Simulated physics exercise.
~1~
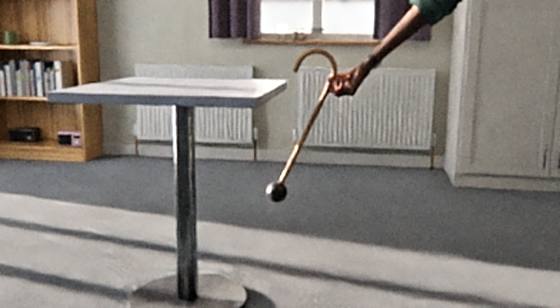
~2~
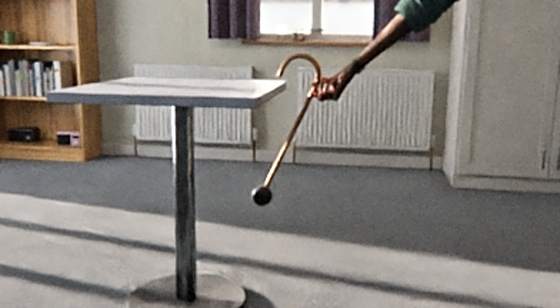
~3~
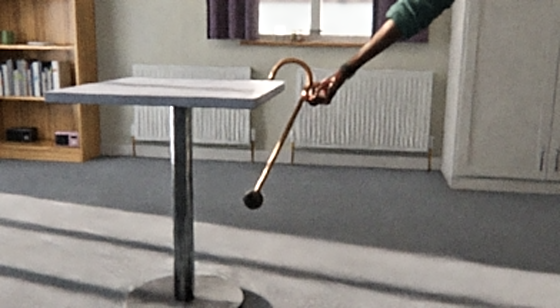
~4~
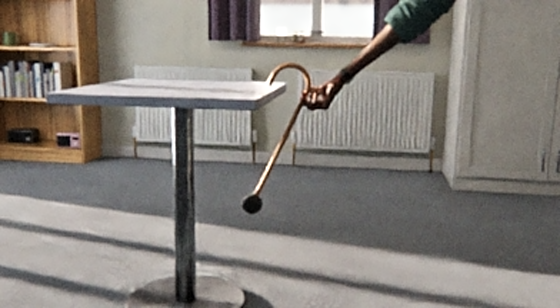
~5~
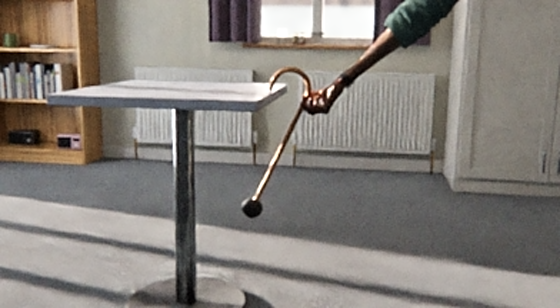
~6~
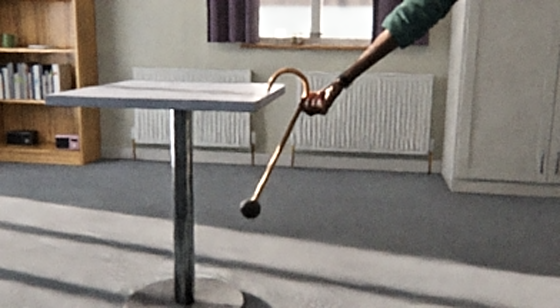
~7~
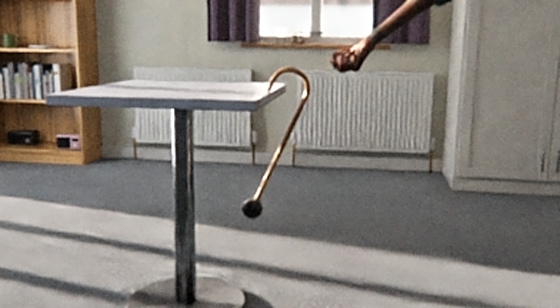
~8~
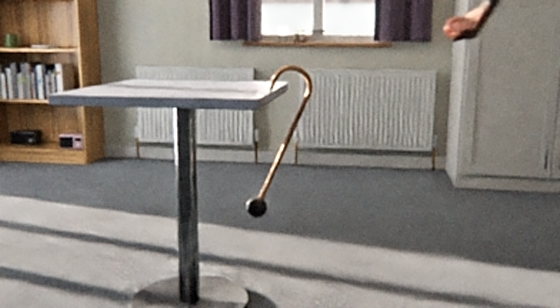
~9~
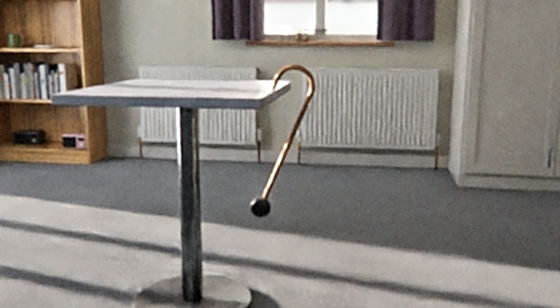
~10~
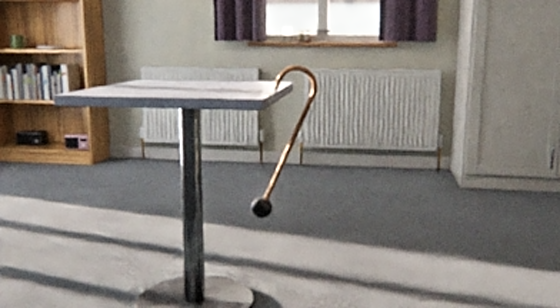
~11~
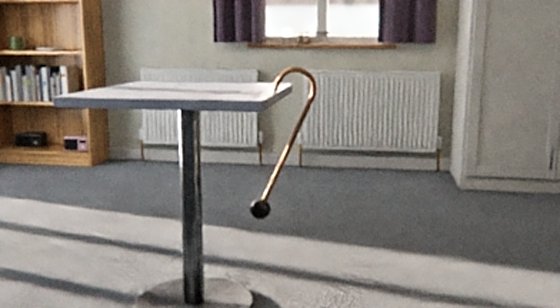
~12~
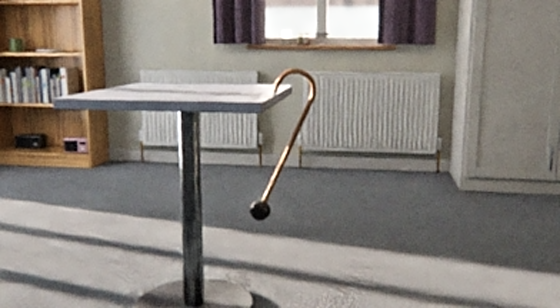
A black-ended ladle moves left, is hooked over the table's edge, and hangs once released.
